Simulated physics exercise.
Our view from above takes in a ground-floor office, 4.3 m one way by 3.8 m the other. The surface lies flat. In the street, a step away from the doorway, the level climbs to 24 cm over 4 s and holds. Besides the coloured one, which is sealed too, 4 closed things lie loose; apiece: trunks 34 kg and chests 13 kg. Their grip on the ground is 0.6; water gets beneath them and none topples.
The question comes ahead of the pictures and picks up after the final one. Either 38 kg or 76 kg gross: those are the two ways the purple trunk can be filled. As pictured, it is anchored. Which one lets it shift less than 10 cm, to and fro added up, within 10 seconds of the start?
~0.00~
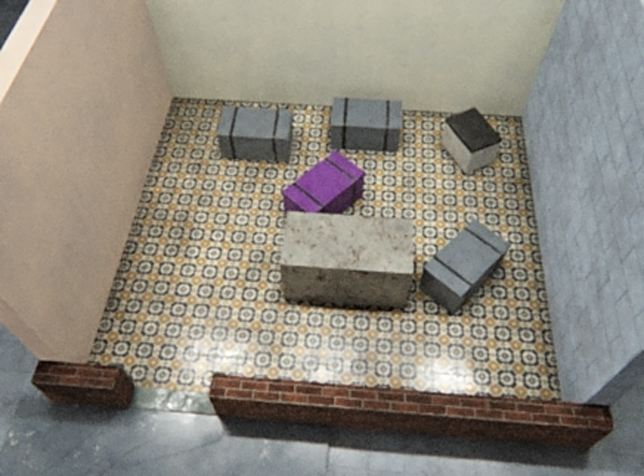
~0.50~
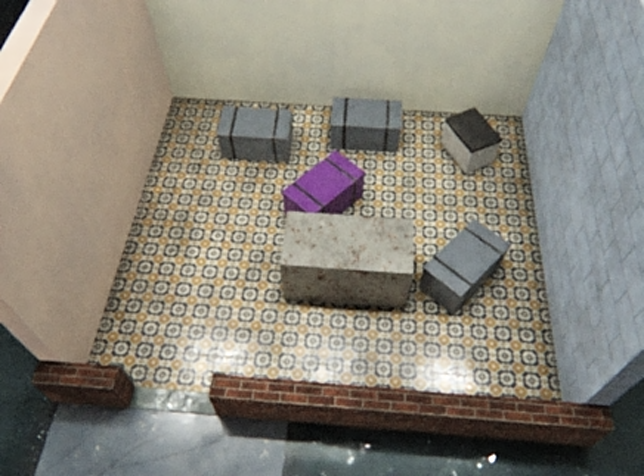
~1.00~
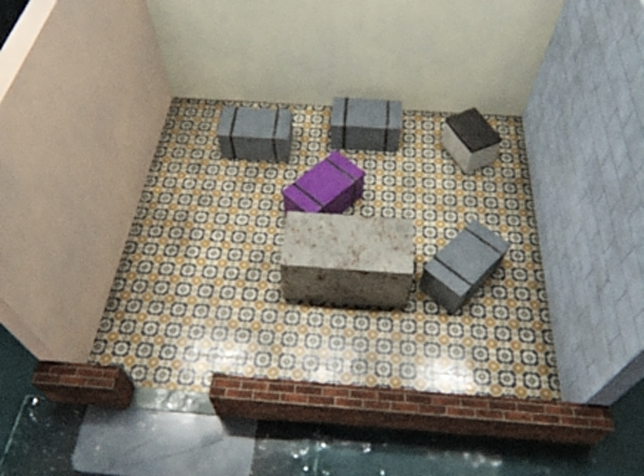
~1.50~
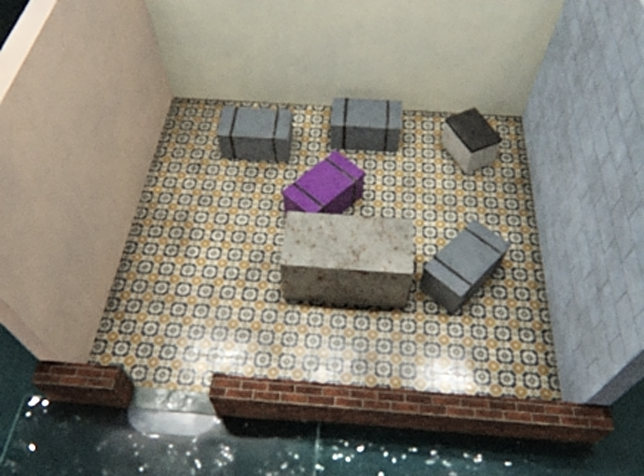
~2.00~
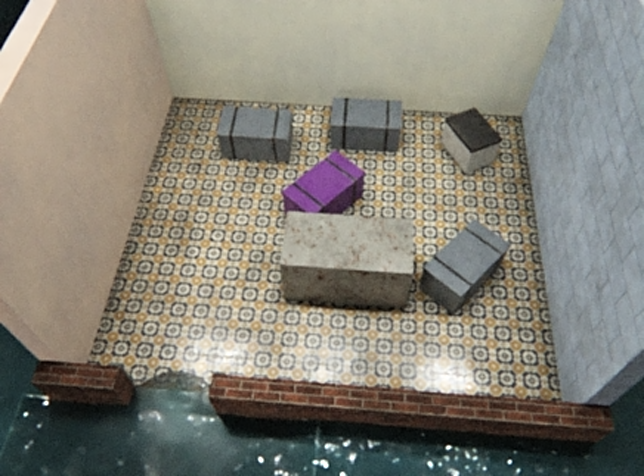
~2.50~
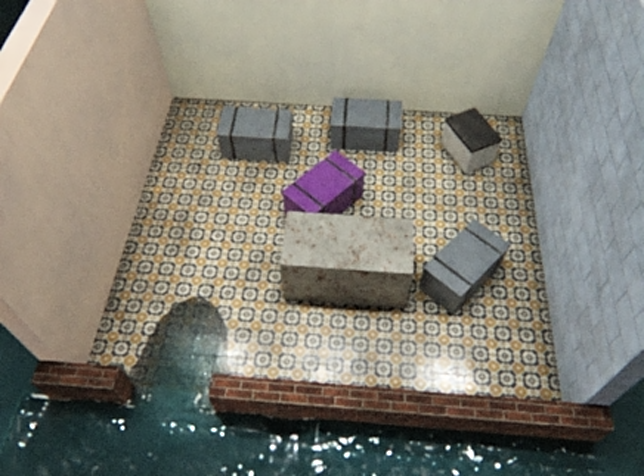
Answer: 38 kg.
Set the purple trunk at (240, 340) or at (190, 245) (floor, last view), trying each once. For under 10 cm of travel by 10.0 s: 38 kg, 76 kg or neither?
Going in order: Both weights work, heavier weight required.
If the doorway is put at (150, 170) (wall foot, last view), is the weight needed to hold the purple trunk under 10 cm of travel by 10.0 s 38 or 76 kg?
If so, then only the second option works.
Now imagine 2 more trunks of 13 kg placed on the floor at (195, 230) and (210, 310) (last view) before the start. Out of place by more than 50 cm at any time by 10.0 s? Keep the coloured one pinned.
Above the mark, then above the mark.
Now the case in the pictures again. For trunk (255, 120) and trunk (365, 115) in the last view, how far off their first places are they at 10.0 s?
Shifts: 50 cm / 30 cm.
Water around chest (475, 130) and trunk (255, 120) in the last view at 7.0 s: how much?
About 1 and 7 cm.
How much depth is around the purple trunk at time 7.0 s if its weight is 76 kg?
5 cm, roughly.
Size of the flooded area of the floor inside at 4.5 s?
Flooded: Near 6.0 m2.
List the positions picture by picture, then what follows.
The first frame shows the purple trunk at (324, 182) rests on the ground; 0.0 m2 under water; 0 of 5 have shifted.
The second frame shows the purple trunk at (324, 182), on the bottom; water covers 0.0 m2; 0 of 5 have shifted.
The third frame shows the purple trunk at (324, 182) rests on the ground; 0.0 m2 under water; 0 of 5 have shifted.
The fourth frame shows the purple trunk at (324, 182), on the bottom; 0.0 m2 under water; 0 of 5 have shifted.
The fifth frame shows the purple trunk at (324, 182), on the bottom; water covers 0.1 m2; 0 of 5 have shifted.
The sixth frame shows the purple trunk at (324, 182), on the bottom; water covers 0.6 m2; 0 of 5 have shifted.
After 3.5 s the purple trunk would be 0 cm from its start with 38 kg and 0 cm from its start with 76 kg; 0 cm of water round it then.
After 4.5 s the purple trunk would be 0 cm from its start with 38 kg and 0 cm from its start with 76 kg; 2 cm of water round it then.
After 7.0 s the purple trunk would be 0 cm from its start with 38 kg and 0 cm from its start with 76 kg; 5 cm of water round it then.
After 10.0 s the purple trunk would be 0 cm from its start with 38 kg and 0 cm from its start with 76 kg; 6 cm of water round it then.
